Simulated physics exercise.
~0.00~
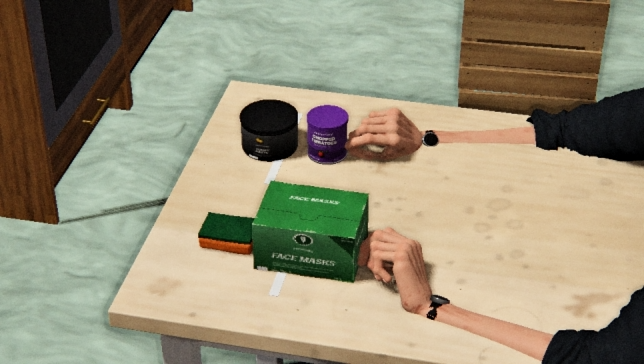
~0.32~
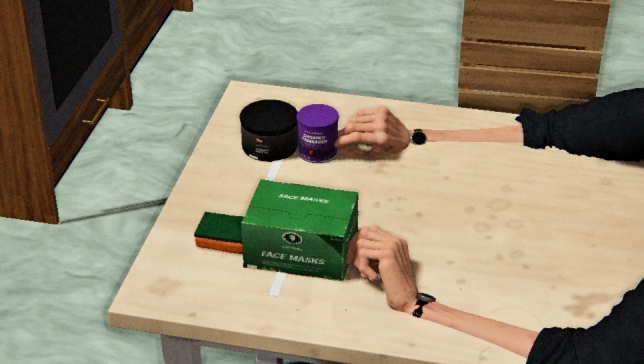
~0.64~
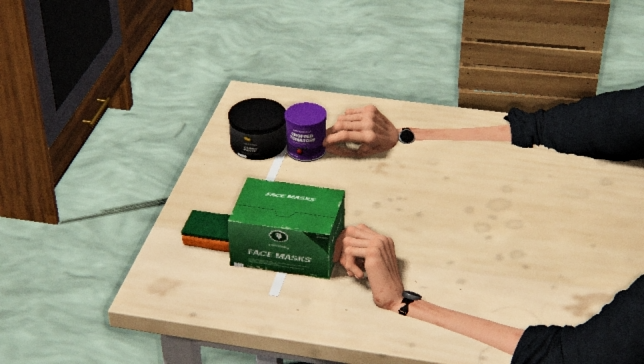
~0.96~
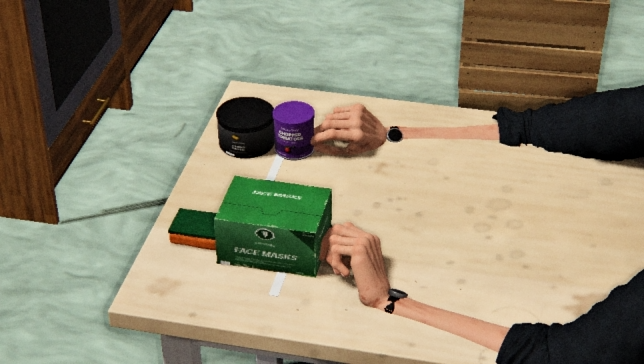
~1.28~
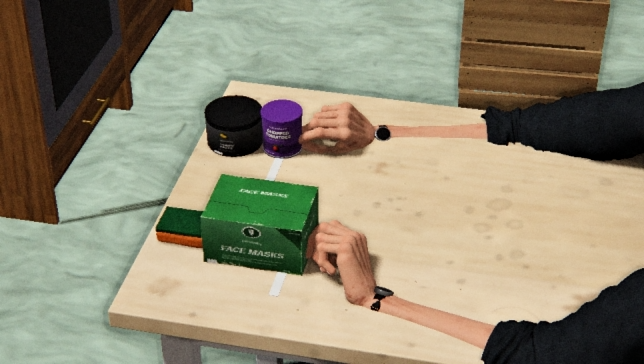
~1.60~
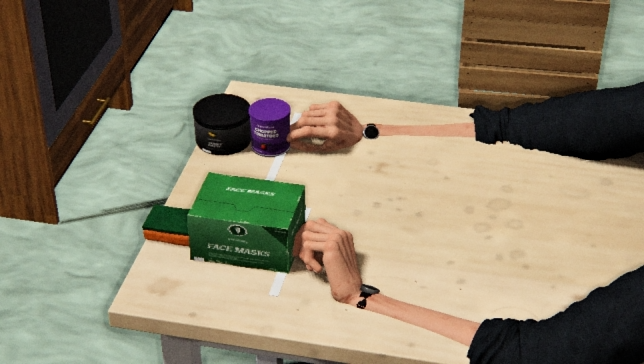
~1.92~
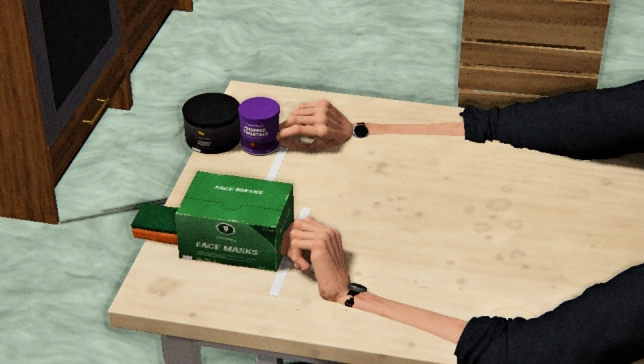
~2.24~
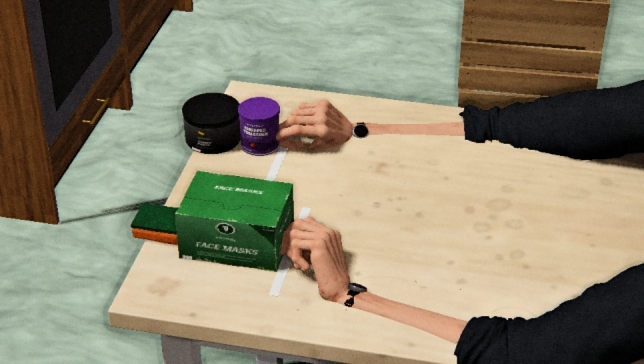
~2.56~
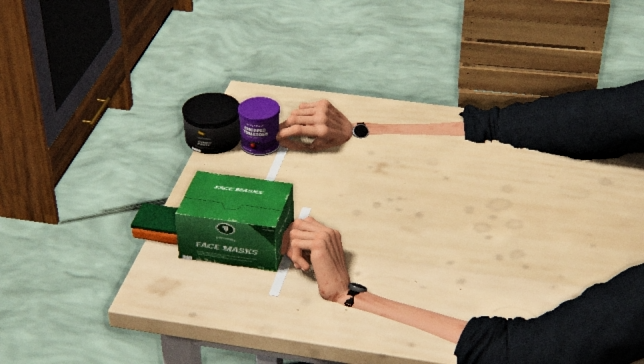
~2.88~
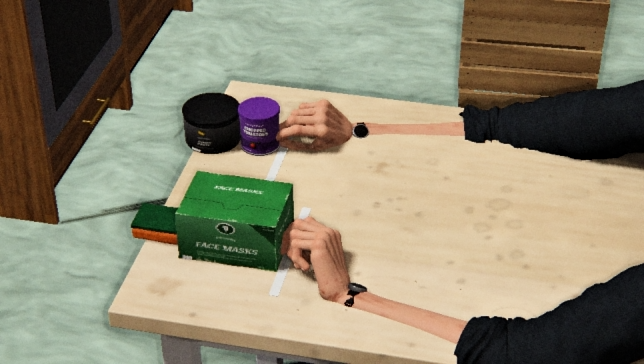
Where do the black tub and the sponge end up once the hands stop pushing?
Both stay up on the table, resting at its left edge, and neither one drops to the floor.
